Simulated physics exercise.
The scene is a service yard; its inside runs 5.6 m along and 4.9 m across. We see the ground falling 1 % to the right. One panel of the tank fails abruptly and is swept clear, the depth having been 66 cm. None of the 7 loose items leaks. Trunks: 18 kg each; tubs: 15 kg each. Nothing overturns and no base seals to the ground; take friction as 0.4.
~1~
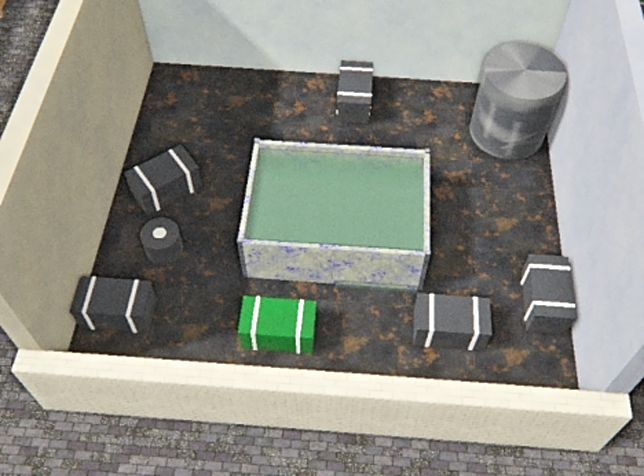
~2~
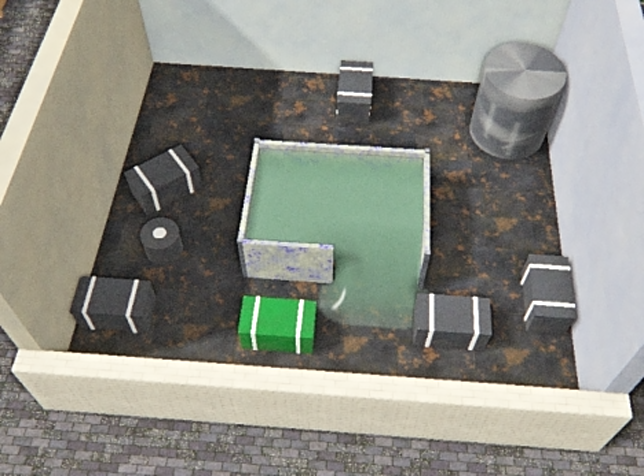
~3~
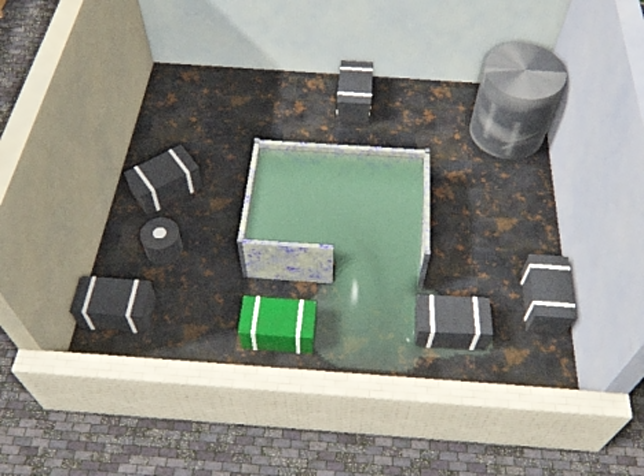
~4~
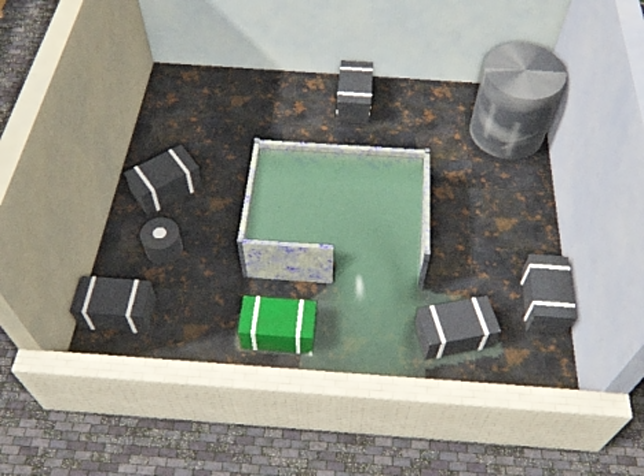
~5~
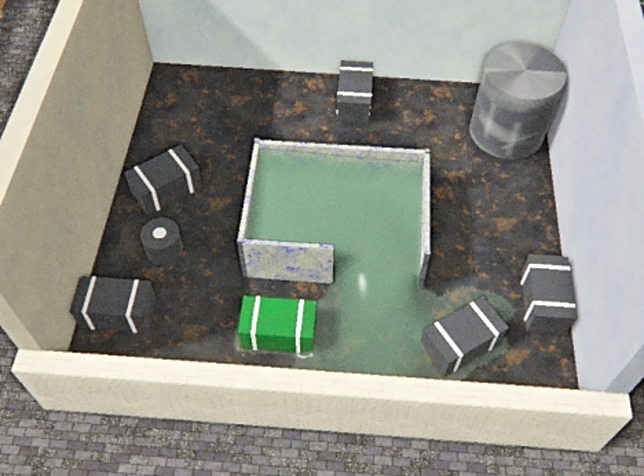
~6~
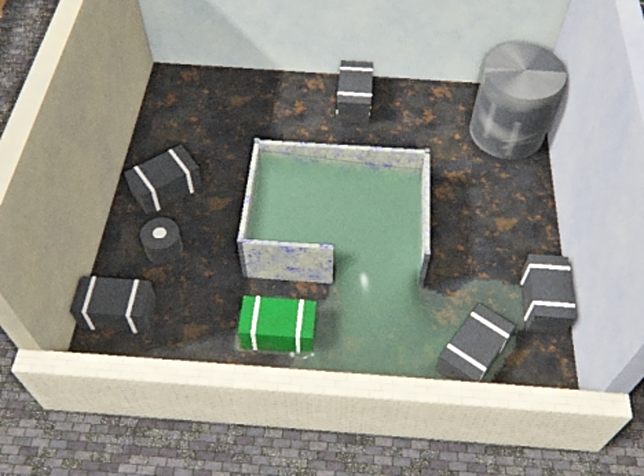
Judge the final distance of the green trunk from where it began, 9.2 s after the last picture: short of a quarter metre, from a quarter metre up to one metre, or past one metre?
It ends up to one metre away.
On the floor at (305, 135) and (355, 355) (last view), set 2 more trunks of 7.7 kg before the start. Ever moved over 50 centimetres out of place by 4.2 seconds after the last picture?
Well, the first one is lower and the other higher.
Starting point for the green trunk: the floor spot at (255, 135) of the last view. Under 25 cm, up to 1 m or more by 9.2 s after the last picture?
In the end it goes partway.
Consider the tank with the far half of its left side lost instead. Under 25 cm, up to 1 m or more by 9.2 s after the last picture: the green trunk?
Had it gone that way, the green trunk would be borne far.
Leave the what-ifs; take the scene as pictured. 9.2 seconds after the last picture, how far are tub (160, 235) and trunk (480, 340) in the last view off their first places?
Respectively: 60 cm / 350 cm.
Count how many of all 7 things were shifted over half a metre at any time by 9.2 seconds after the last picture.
That comes to 6.
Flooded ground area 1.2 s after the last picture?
Roughly 11.0 m2 of it is wet.
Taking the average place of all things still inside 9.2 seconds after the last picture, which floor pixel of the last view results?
The centre sits near (263, 151).
Then, 1.2 s after the last picture the green trunk is near (283, 284), 0.4 m from its start, aground; 1 afloat.
Then, 3.8 s after the last picture the green trunk is near (283, 284), 0.4 m from its start, aground; 1 afloat.
Then, 6.2 s after the last picture the green trunk is near (283, 283), 0.4 m from its start, aground; 4 afloat.
Then, 9.2 s after the last picture the green trunk is near (293, 283), 0.5 m from its start, afloat; 6 afloat.
